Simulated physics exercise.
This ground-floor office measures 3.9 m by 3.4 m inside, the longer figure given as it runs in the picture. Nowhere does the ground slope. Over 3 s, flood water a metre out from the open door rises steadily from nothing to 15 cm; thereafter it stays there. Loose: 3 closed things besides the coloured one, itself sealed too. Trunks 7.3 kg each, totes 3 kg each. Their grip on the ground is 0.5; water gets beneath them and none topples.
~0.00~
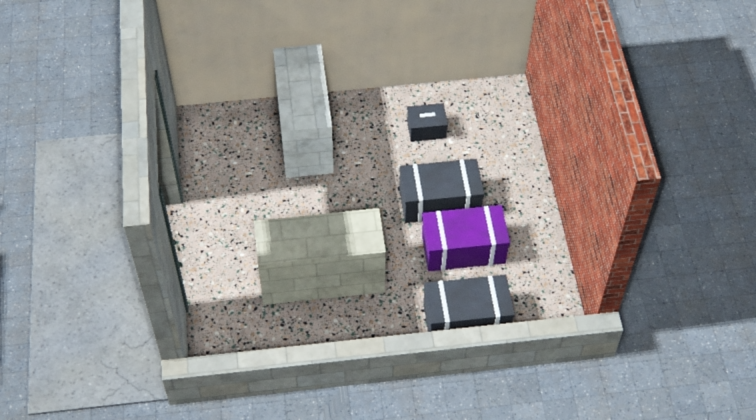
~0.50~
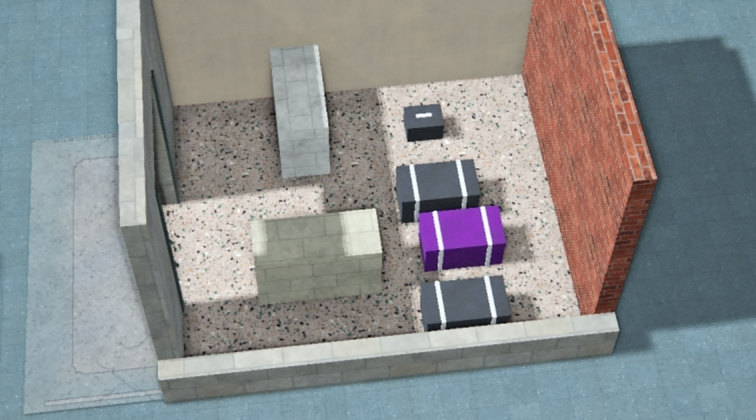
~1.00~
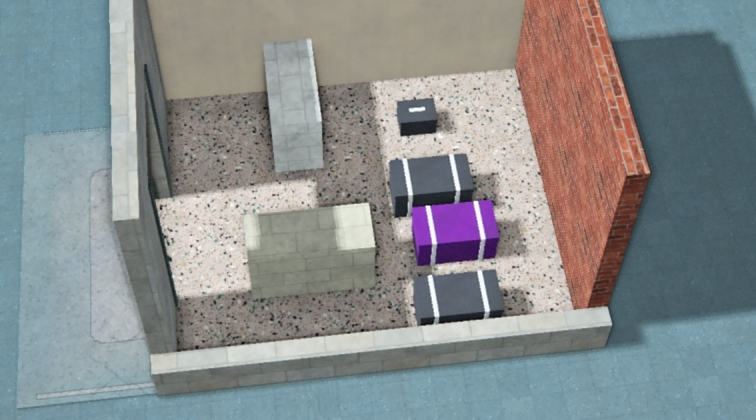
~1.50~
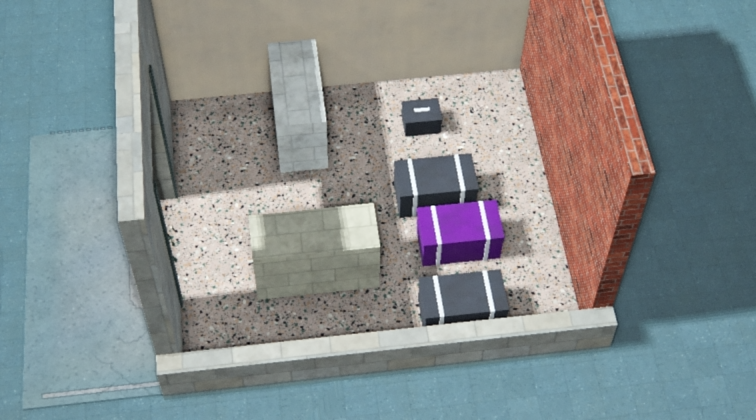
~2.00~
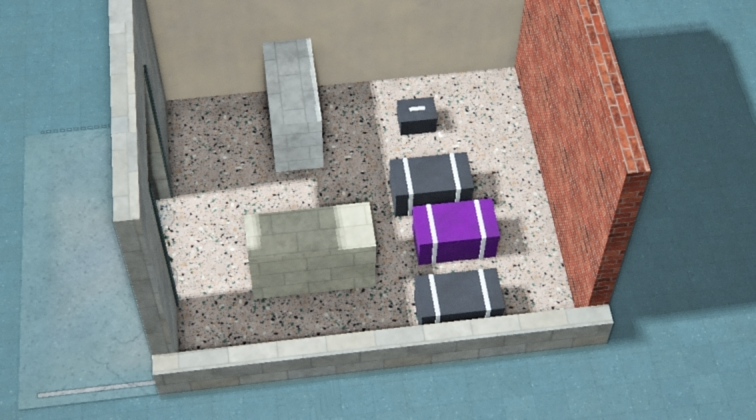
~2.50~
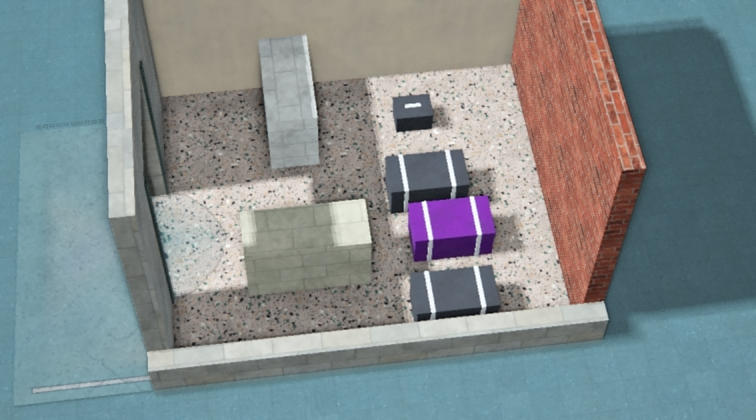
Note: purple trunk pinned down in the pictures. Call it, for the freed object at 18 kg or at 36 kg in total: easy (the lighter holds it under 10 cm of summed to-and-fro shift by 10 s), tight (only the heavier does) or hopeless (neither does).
Easy.
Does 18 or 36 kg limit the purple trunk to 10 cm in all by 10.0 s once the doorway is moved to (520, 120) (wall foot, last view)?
Outcome - the heavier pick is required.
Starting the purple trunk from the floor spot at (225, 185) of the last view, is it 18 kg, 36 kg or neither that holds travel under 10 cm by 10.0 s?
Result: Heavy passes, light fails.
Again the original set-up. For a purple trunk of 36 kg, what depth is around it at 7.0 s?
Close to 3 cm deep.
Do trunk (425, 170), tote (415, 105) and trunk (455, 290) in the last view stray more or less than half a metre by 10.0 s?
In order, the three come out above, above and beneath.
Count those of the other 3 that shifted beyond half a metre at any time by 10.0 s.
The answer here is 2.
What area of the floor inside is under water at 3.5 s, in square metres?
I'd put it close to 2.0 m2.
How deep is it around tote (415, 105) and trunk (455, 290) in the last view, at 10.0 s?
Some 6 cm at the first, some 7 cm at the second.
After 3.5 s the purple trunk would be 0 cm from its start with 18 kg and 0 cm from its start with 36 kg; 0 cm of water round it then.
After 4.5 s the purple trunk would be 0 cm from its start with 18 kg and 0 cm from its start with 36 kg; 1 cm of water round it then.
After 7.0 s the purple trunk would be 0 cm from its start with 18 kg and 0 cm from its start with 36 kg; 3 cm of water round it then.
After 10.0 s the purple trunk would be 2 cm from its start with 18 kg and 0 cm from its start with 36 kg; 6 cm of water round it then.
